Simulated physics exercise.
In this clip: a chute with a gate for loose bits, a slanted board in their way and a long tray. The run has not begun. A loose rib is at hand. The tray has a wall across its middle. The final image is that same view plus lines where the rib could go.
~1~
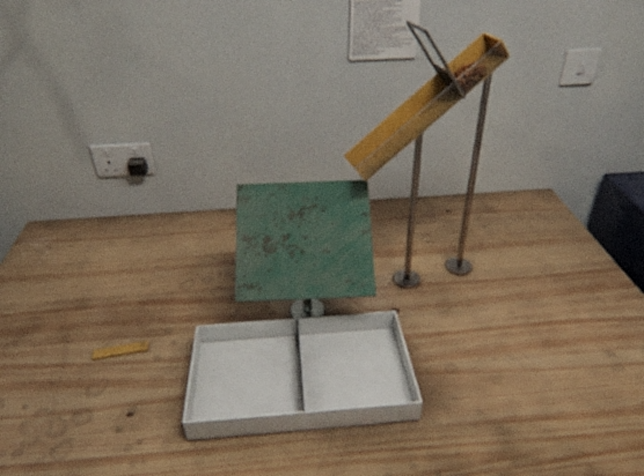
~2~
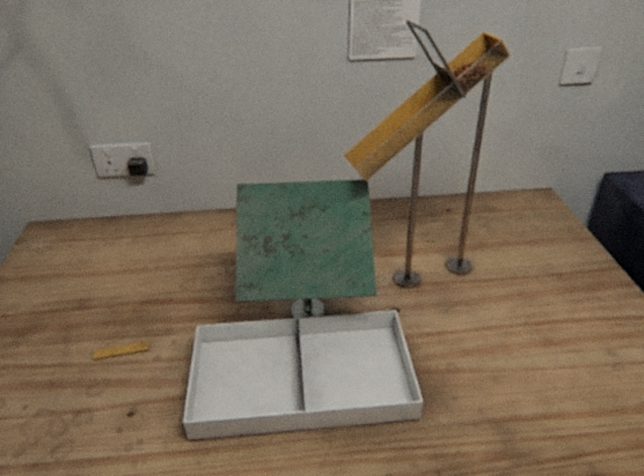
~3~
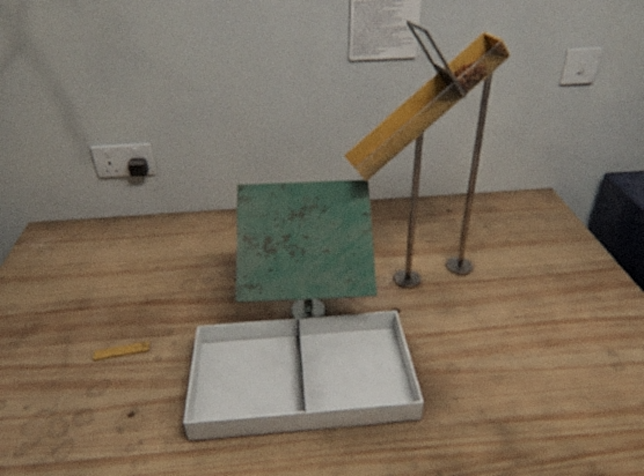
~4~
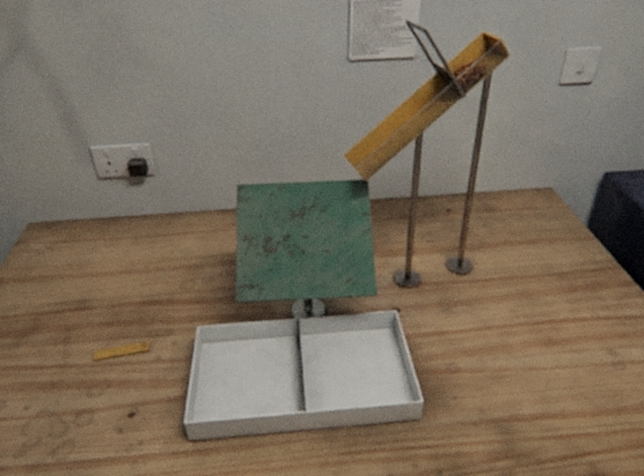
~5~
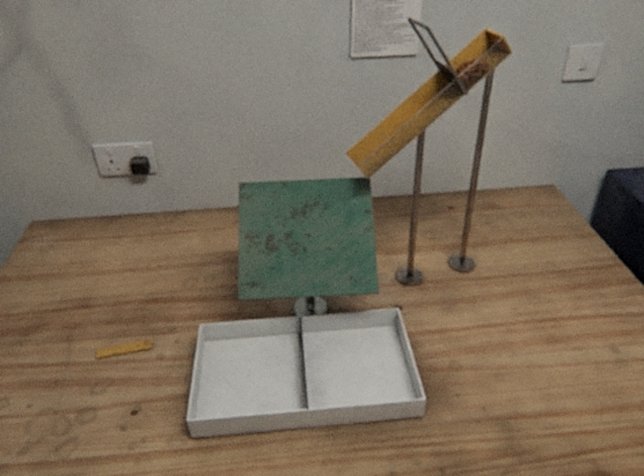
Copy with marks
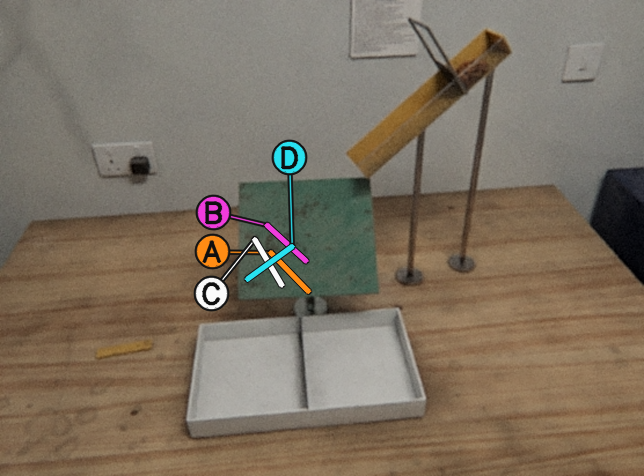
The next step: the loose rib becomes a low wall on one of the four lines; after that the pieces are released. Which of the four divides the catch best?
It is C.
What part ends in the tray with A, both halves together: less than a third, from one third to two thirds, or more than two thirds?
It is more than two thirds.
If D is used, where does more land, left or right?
More lands on the left.
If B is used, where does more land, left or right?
Right.
On the marked copy, line A from (270, 252) to (308, 291); line B from (267, 225) to (305, 260); line C from (254, 239) to (281, 284); line D from (292, 246) to (247, 279).
With A, of what is caught, about a tenth in the left half, almost all in the right.
With B, of what is caught, about a tenth in the left half, almost all in the right.
With C, of what is caught, roughly half in the left half, roughly half in the right.
With D, of what is caught, the larger part in the left half, about a tenth in the right.
